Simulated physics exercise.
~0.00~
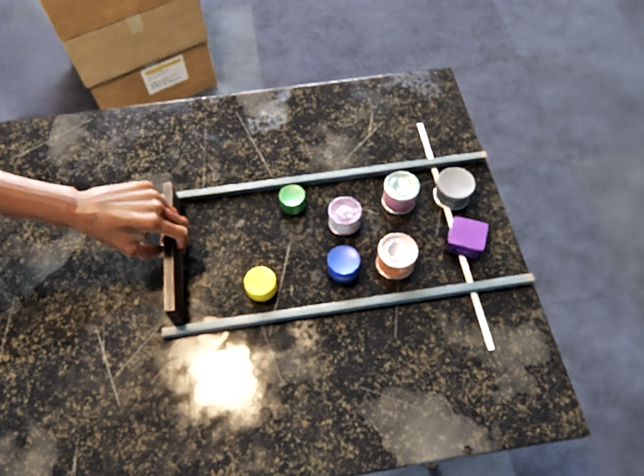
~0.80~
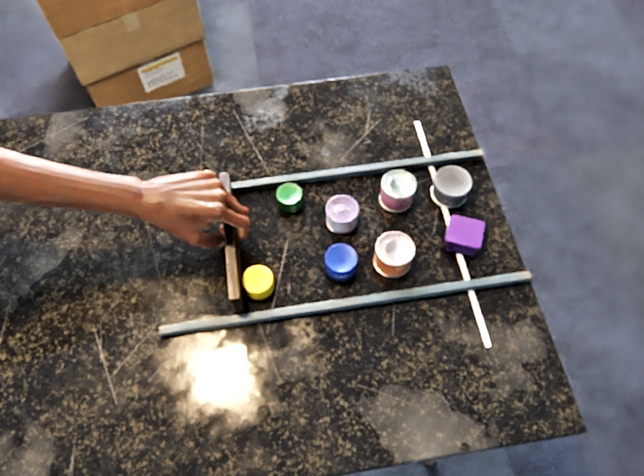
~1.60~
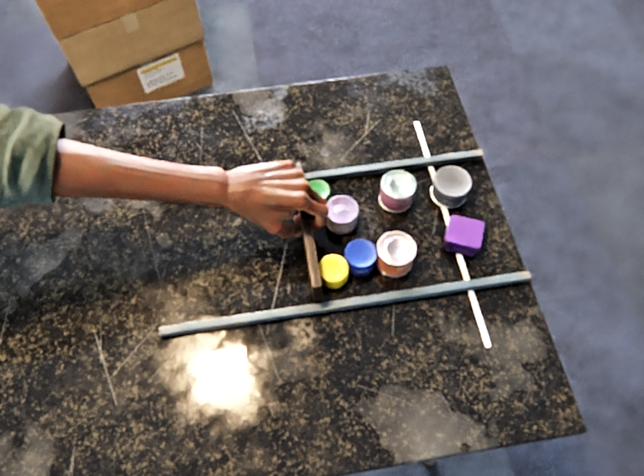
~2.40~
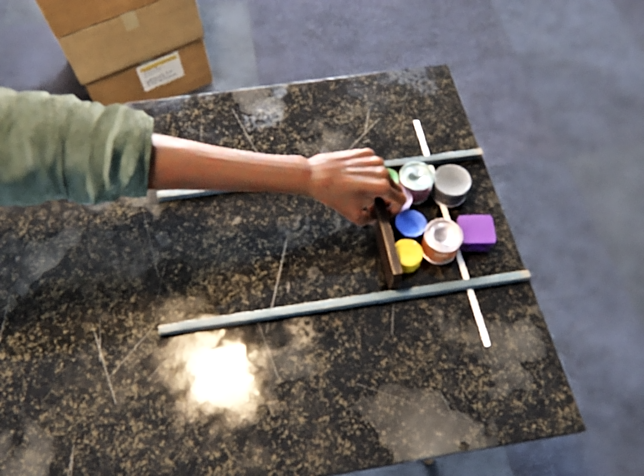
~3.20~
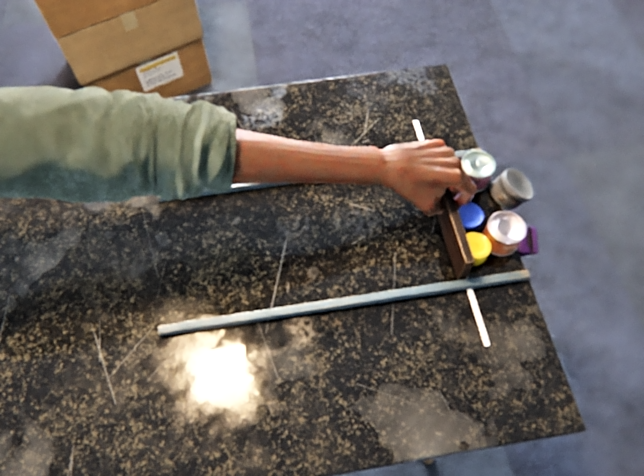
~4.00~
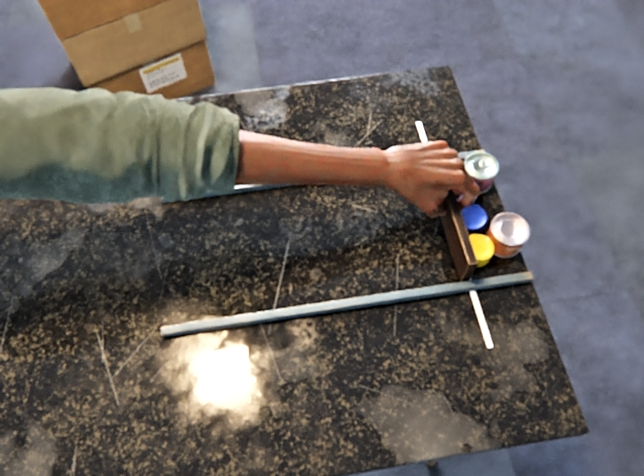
A dark speckled tabletop is seen from above, with a cardboard box on the floor behind it. Two pale rails form a channel toward the right edge, holding a green tub, a yellow lid, a blue lid, pinkish and whitish pots, a grey pot and a purple case near a white tape strip. A hand slides an upright board rightward from the left end, gathering the yellow, green and blue pieces. The bunched things press into those farther right, shoving them to the edge. The purple case and grey pot tip over and drop away, while the board rests by the tape and others remain perched.
